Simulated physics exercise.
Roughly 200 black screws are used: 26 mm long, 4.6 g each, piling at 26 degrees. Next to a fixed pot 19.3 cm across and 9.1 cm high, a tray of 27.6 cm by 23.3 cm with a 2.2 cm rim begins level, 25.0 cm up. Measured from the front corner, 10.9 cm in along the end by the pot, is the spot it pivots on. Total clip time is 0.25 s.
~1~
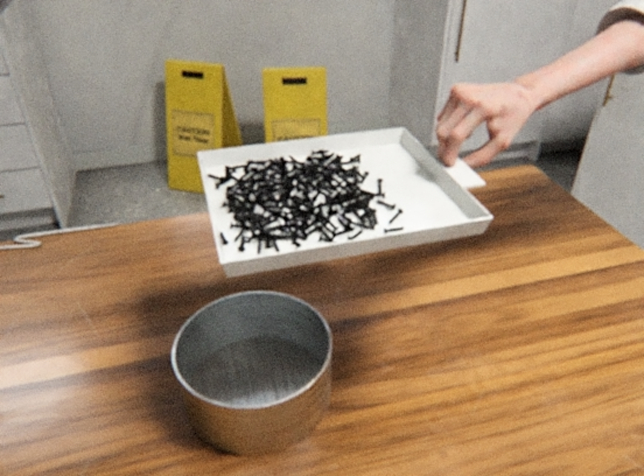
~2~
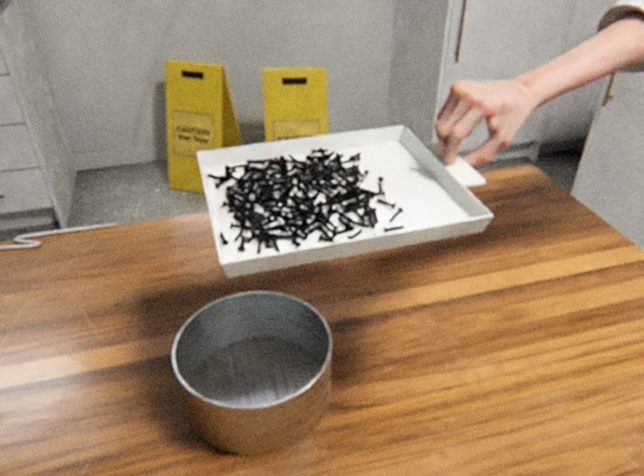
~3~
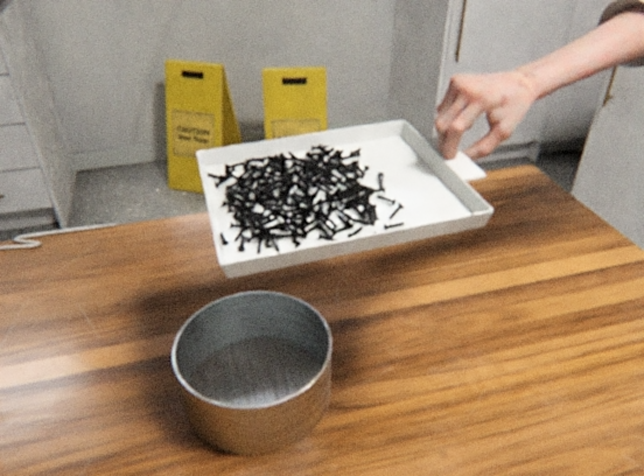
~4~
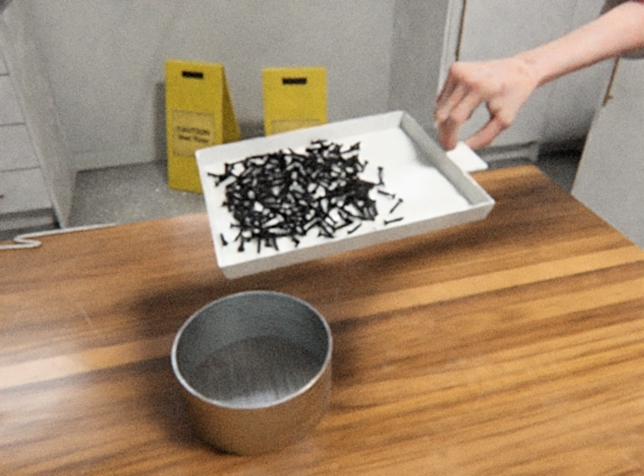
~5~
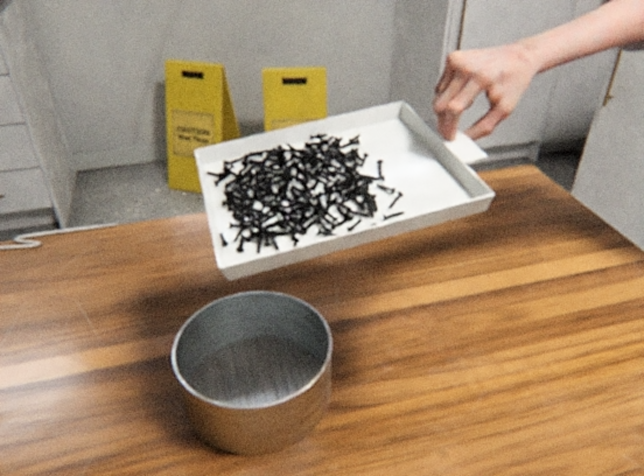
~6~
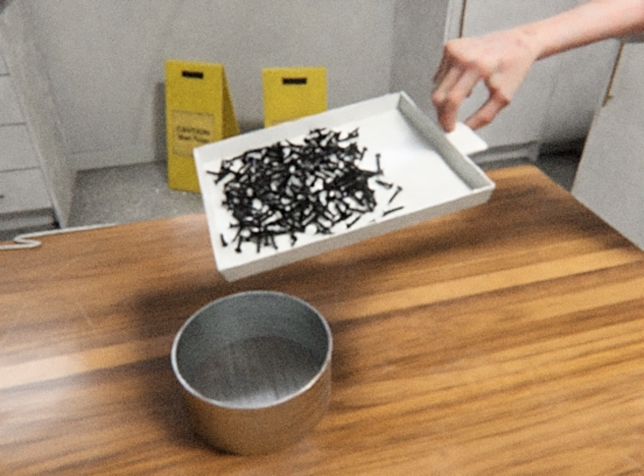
A hand slightly tilts a white tray of black screws above a round metal pot.
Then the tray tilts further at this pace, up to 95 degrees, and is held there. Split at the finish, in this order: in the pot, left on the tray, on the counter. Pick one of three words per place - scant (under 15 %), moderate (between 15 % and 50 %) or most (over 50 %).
My call is pot: Most, tray: Scant, counter: Moderate.
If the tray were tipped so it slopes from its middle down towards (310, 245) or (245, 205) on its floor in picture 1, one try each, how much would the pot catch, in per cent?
I'd put it at roughly 95 per cent for the first tilt and roughly 30 per cent for the second.
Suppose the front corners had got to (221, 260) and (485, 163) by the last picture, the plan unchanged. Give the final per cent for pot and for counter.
Split: Pot = 35, counter = 65.
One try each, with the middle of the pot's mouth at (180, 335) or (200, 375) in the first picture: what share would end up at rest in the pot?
About 70 and 85 per cent.
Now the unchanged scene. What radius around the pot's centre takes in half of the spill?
Roughly 20 centimetres.
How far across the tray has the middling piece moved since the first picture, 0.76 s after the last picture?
Displacement on the tray: About 7 cm.
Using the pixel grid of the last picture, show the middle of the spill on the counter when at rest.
Spill centre at rest: About (131, 385).
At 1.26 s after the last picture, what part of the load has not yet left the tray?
Estimate: Near 80 in a hundred.
Then, 0.76 s after the last picture, tilt 50 degrees; the tray holds 100 %, the pot 0 %.
Then, 1.26 s after the last picture, tilt 76 degrees; the tray holds 80 %, the pot 5 %.
Then, 1.83 s after the last picture, tilt 95 degrees; the tray holds 0 %, the pot 65 %.
In the end, pot 70 %, tray 0 %, counter 30 %.
